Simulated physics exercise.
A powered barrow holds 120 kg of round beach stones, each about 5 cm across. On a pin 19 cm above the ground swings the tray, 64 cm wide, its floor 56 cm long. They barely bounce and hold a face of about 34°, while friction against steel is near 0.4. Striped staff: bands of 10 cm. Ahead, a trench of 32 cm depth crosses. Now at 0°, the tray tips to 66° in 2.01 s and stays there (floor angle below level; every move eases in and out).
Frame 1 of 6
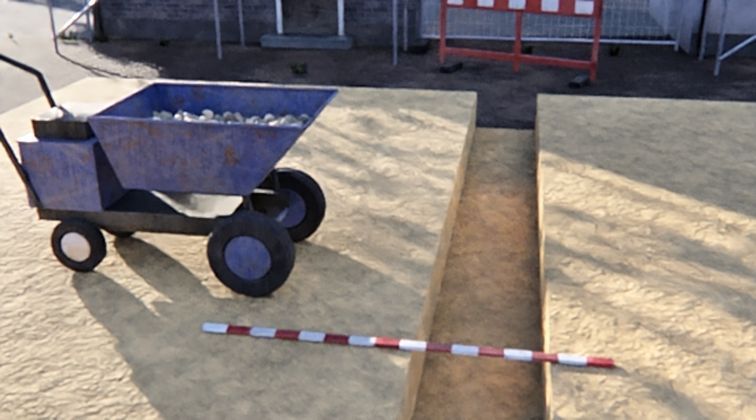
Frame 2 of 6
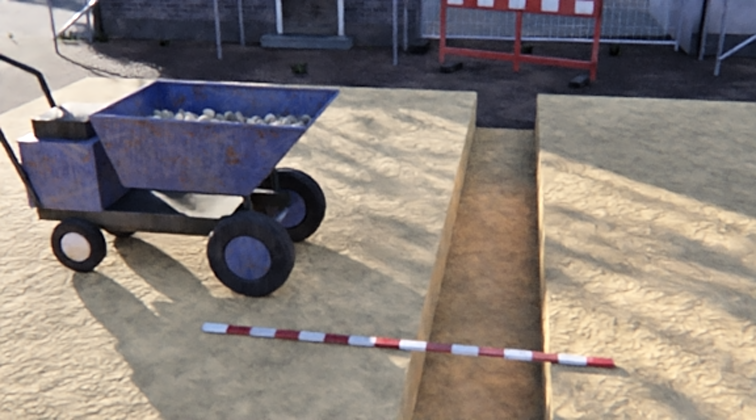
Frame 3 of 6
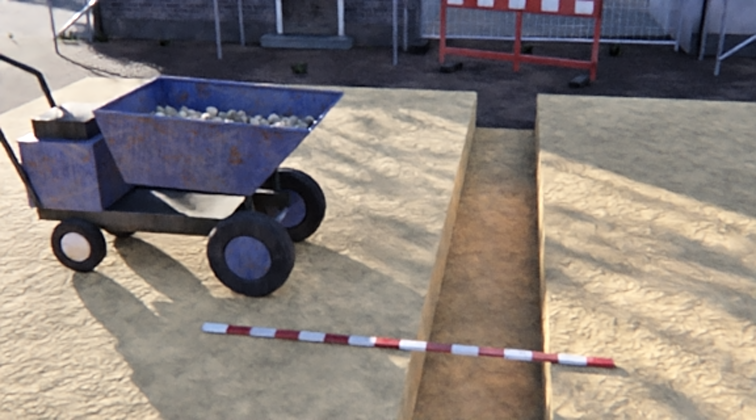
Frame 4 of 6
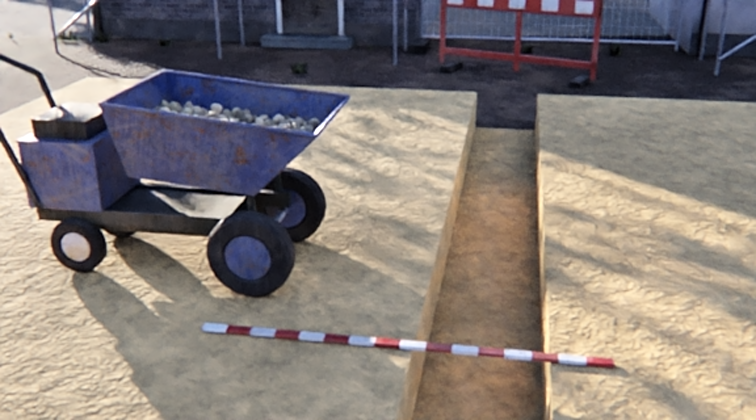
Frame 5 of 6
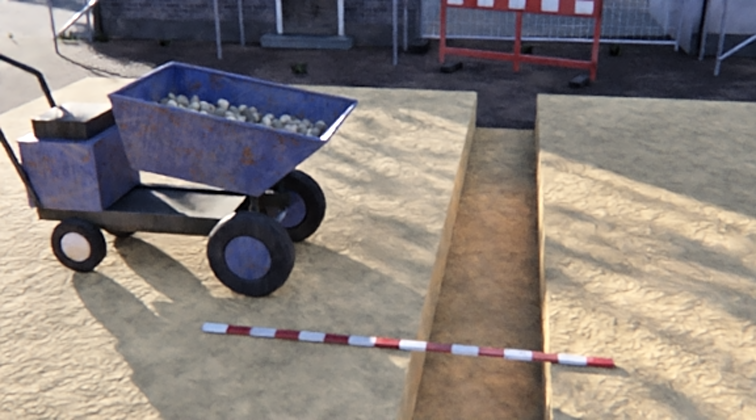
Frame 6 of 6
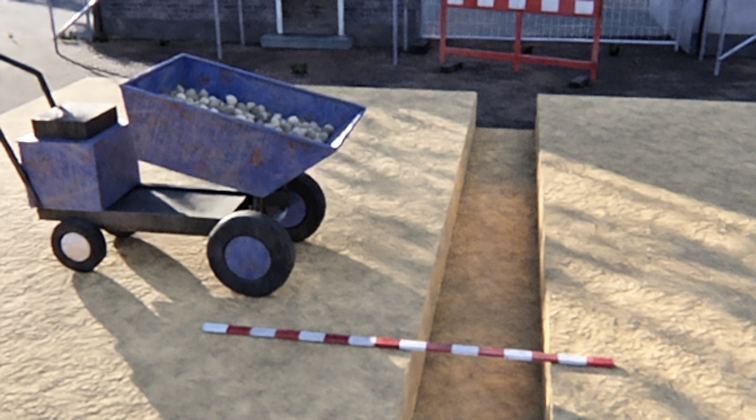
At the start, a blue wheeled barrow loaded with round pale stones stands with its tray level, left of a trench crossed by a red-and-white striped staff. The tray then tilts gradually toward the right, its rear rising off the chassis, while the stones stay inside and the wheels remain still.
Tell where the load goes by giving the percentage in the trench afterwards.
About 98 per cent of the load is in the trench.
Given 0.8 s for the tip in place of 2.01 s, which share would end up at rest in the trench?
Estimate: About 100 %.
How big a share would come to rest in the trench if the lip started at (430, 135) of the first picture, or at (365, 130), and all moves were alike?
I'd expect some 50 per cent, then some 100.
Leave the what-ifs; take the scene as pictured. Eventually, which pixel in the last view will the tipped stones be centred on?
Their centre sits close to (479, 330).
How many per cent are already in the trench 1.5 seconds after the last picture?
Approx. 45 % of the load.
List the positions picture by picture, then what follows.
Lip at (303, 129), floor tilted 0°, highest stones at (217, 122), in the first picture.
Lip at (304, 129), floor tilted 1°, highest stones at (218, 121), in the second picture.
Lip at (309, 132), floor tilted 3°, highest stones at (206, 119), in the third picture.
Lip at (317, 136), floor tilted 6°, highest stones at (182, 111), in the fourth picture.
Lip at (326, 142), floor tilted 9°, highest stones at (182, 105), in the fifth picture.
Lip at (336, 150), floor tilted 14°, highest stones at (189, 97), in the sixth picture.
Then, 0.9 s after the last picture the floor is at 56°, 100 % in the tray; the foremost stones are at (402, 214).
Then, 1.5 s after the last picture the floor is at 66°, 49 % in the tray, 4 % short of the trench, 46 % in the trench; the foremost stones are at (535, 343).
Then, 1.9 s after the last picture the floor is at 66°, 25 % in the tray, 5 % short of the trench, 70 % in the trench; the foremost stones are at (537, 325).
Then, 3.8 s after the last picture the floor is at 66°, 0 % in the tray, 2 % short of the trench, 98 % in the trench; the foremost stones are at (537, 324).
